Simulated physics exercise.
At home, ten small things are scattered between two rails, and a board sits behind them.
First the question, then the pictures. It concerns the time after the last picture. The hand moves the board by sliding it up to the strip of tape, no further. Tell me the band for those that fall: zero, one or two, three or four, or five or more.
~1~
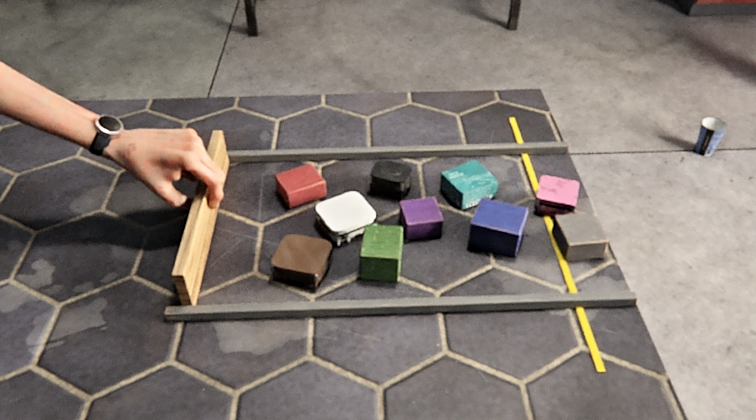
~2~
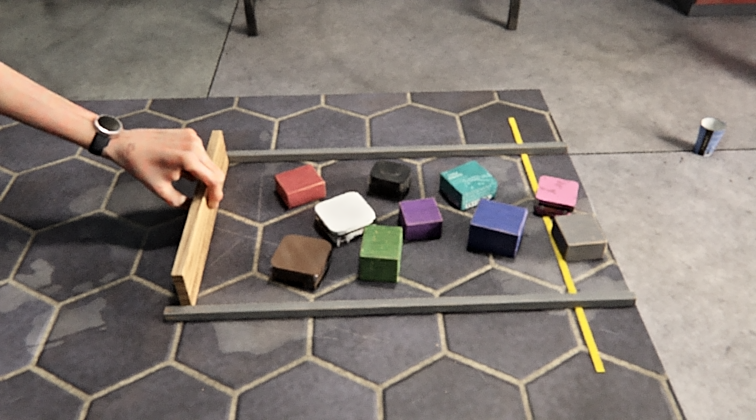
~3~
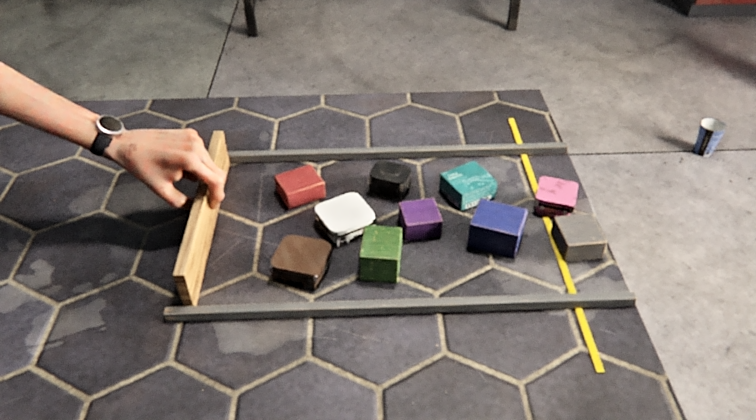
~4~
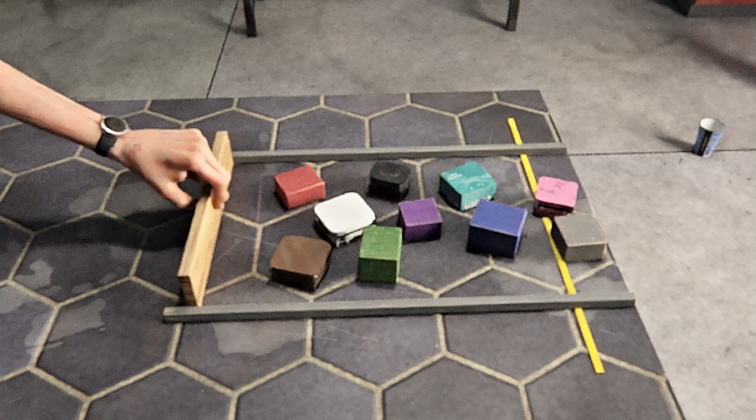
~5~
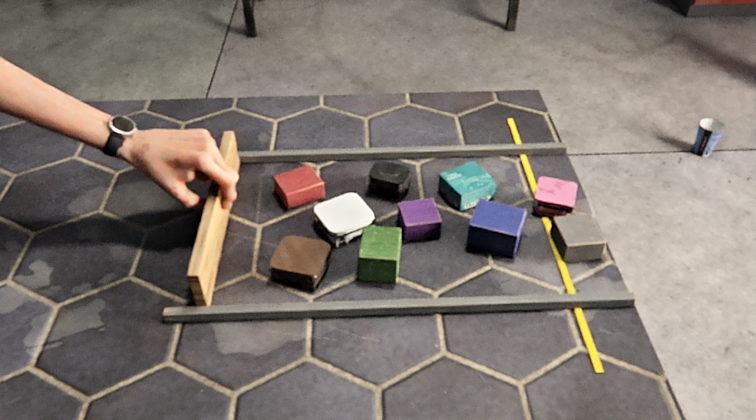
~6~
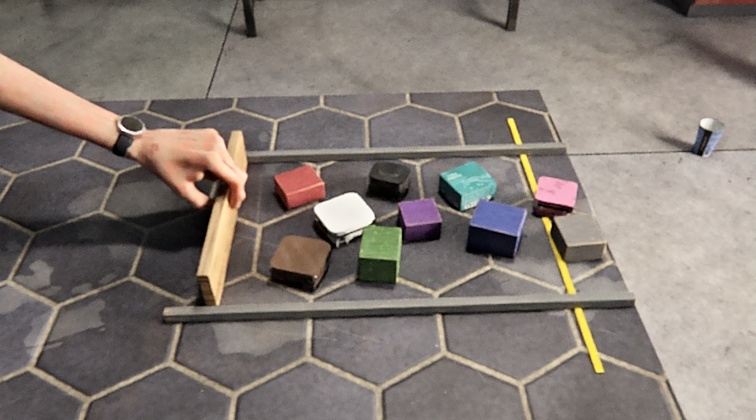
Once it stops, the band for pieces knocked off is five and up, pretty clearly.
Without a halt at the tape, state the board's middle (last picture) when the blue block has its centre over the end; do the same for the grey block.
The middle is at (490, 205) when it's the blue block, and at (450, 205) when it's the grey block.
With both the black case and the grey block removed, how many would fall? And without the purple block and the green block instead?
In the first try 5, in the other 4.
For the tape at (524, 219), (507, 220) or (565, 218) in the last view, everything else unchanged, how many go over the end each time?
3, 3, 6.
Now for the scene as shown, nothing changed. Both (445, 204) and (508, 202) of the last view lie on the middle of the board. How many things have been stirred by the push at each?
The counts are 10 and 10.
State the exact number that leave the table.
6.
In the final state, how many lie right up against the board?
The count in contact is 4.
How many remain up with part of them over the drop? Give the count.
My count gives 0.
A little later, none off yet; grey block at rest near (577, 237); pink case at rest near (555, 199); blue block at rest near (496, 228).
Next, none off yet; grey block shifted a little near (601, 238); pink case shifted a little near (567, 198); blue block shifted about its own width near (553, 222).
When it is over, the number that fall off is five or more; down, green block, purple block, turquoise box, blue block, pink case and grey block.
